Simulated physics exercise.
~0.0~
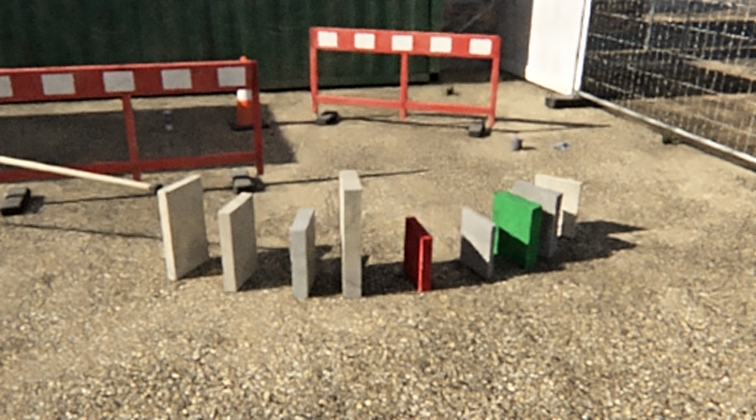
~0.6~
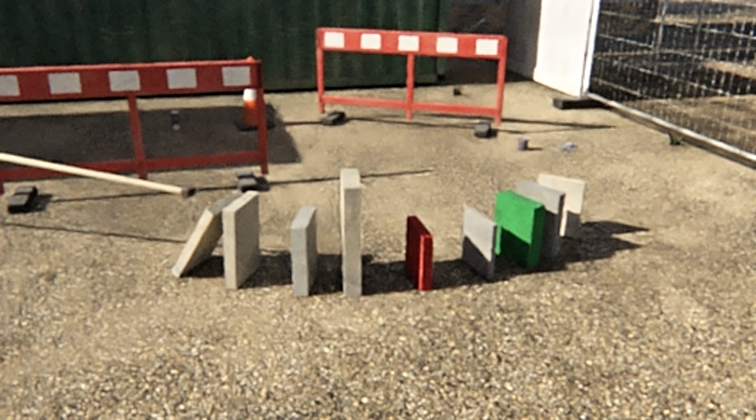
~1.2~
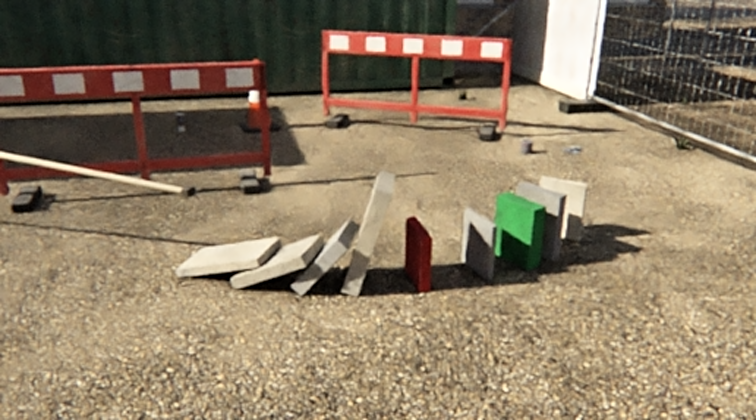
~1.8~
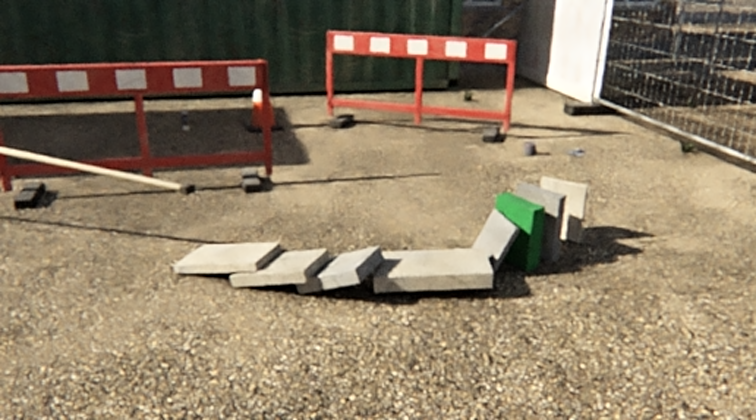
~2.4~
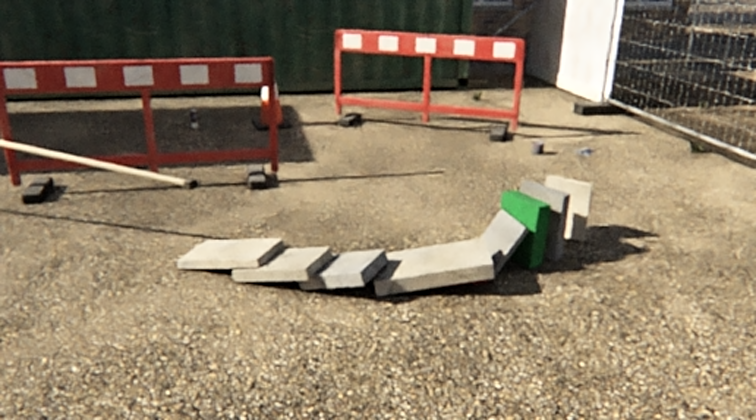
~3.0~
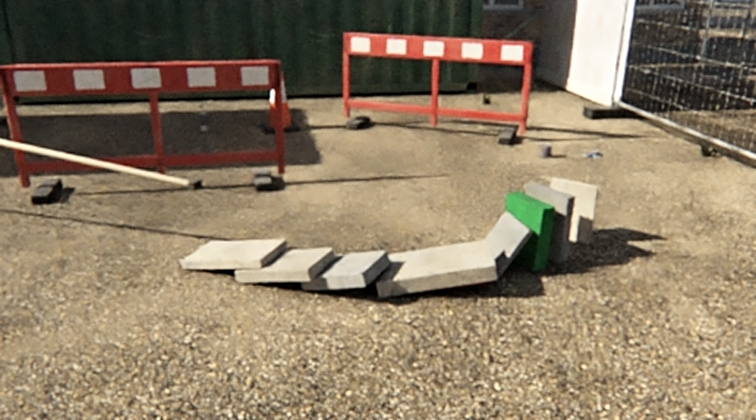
The footage shows a curved row of upright paving slabs on gravel near red and white barriers; the leftmost tips right, toppling the next ones and the red slab in turn, until a grey slab leans against the green one, which stays standing with the two behind it.
